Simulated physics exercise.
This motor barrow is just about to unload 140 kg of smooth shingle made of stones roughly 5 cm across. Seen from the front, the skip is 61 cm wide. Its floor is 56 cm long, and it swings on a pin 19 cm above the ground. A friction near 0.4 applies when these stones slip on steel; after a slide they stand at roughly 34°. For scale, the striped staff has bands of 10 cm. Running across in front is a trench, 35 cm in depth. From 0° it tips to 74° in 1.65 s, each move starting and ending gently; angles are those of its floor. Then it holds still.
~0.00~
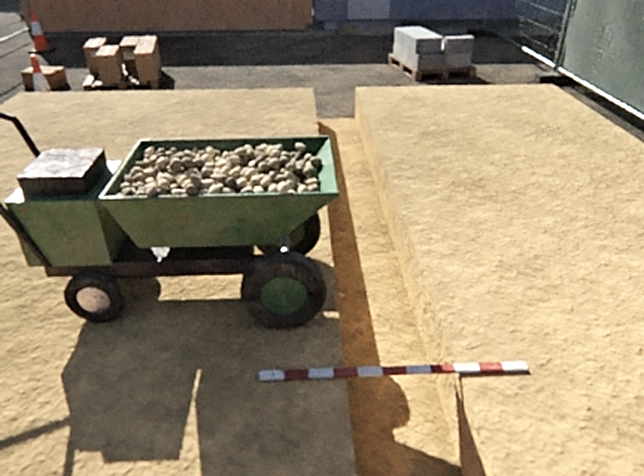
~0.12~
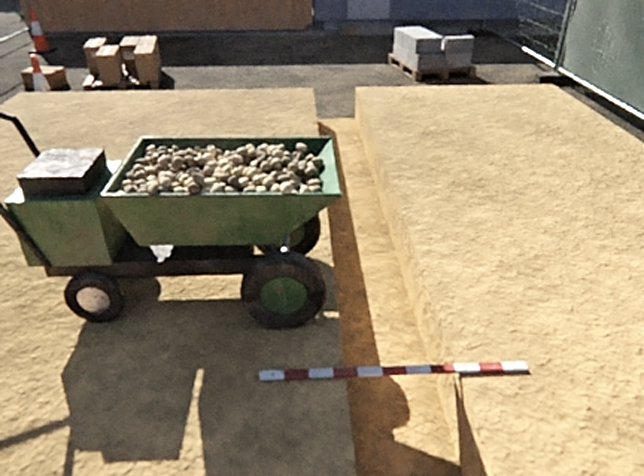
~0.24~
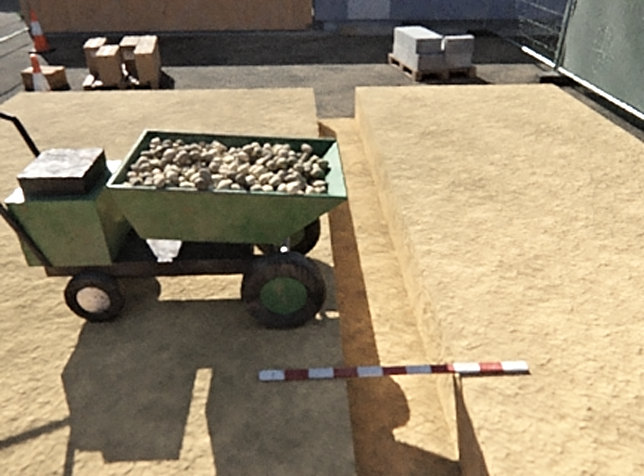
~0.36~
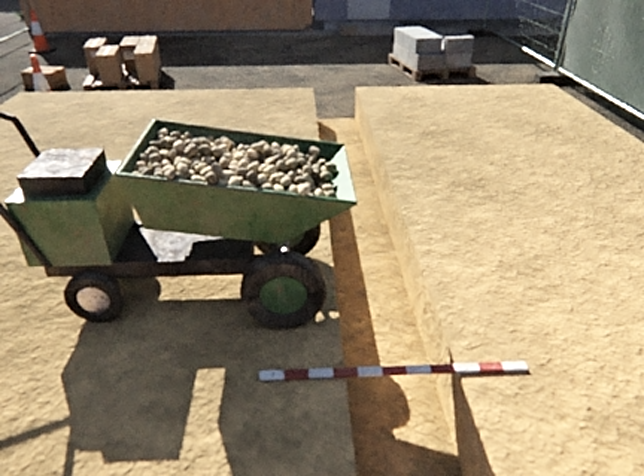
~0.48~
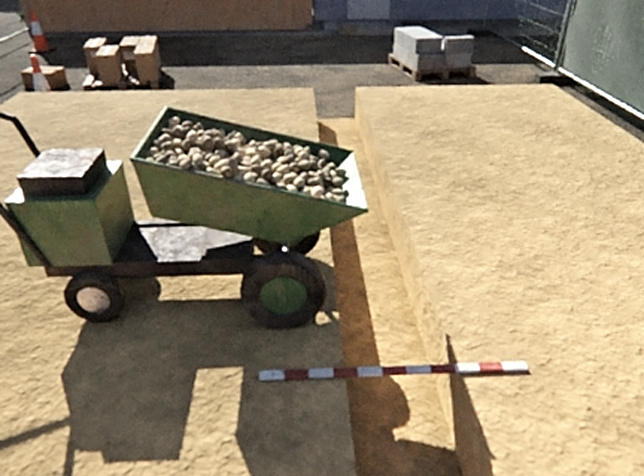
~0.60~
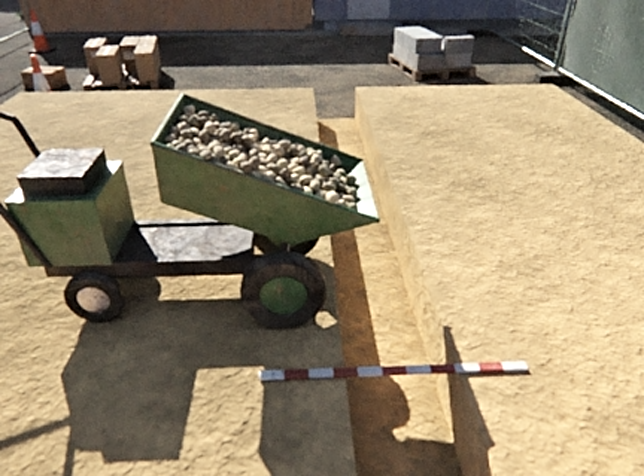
Green motor barrow's skip of smooth stones tilting steadily toward the right beside a sandy trench, its rear end rising.
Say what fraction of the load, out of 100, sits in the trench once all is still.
About 53 out of 100.
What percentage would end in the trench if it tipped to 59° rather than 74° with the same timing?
Roughly 50 percent.
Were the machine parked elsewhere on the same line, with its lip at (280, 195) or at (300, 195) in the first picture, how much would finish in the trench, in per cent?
That gives roughly 100 per cent and roughly 95 per cent.
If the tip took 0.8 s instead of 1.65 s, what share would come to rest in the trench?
Trench share: Approx. 45%.
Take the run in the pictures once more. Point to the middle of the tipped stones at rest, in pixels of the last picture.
Middle at around (419, 316), I'd say.
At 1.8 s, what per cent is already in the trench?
40 per cent, give or take.
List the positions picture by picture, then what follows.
In the first picture, the skip is at 0°, its lip at (339, 194); the top of the load is at (220, 158).
In the second picture, the skip is at 1°, its lip at (341, 195); the top of the load is at (208, 158); the stones move at 0.2 m/s on average.
The third picture shows lip at (348, 198), floor tilted 4°, highest stones at (180, 152); the stones move at 0.3 m/s on average.
The fourth picture shows lip at (357, 204), floor tilted 9°, highest stones at (180, 144); the stones move at 0.4 m/s on average.
The fifth picture shows lip at (368, 211), floor tilted 15°, highest stones at (184, 132); the stones move at 0.5 m/s on average.
In the sixth picture, the skip is at 22°, its lip at (379, 221); the top of the load is at (194, 121); the stones move at 0.5 m/s on average.
After 1.2 s the floor is at 63°; 92 % in the skip, 7 % in the trench, 1 % past the trench; the foremost stones are at (434, 273).
After 1.8 s the floor is at 74°; 14 % in the skip, 41 % in the trench, 44 % past the trench; the foremost stones are at (583, 280).
After 2.1 s the floor is at 74°; 1 % in the skip, 52 % in the trench, 47 % past the trench; the foremost stones are past the picture's edge.
After 4.1 s the floor is at 74°; 0 % in the skip, 53 % in the trench, 47 % past the trench; the foremost stones are past the picture's edge.
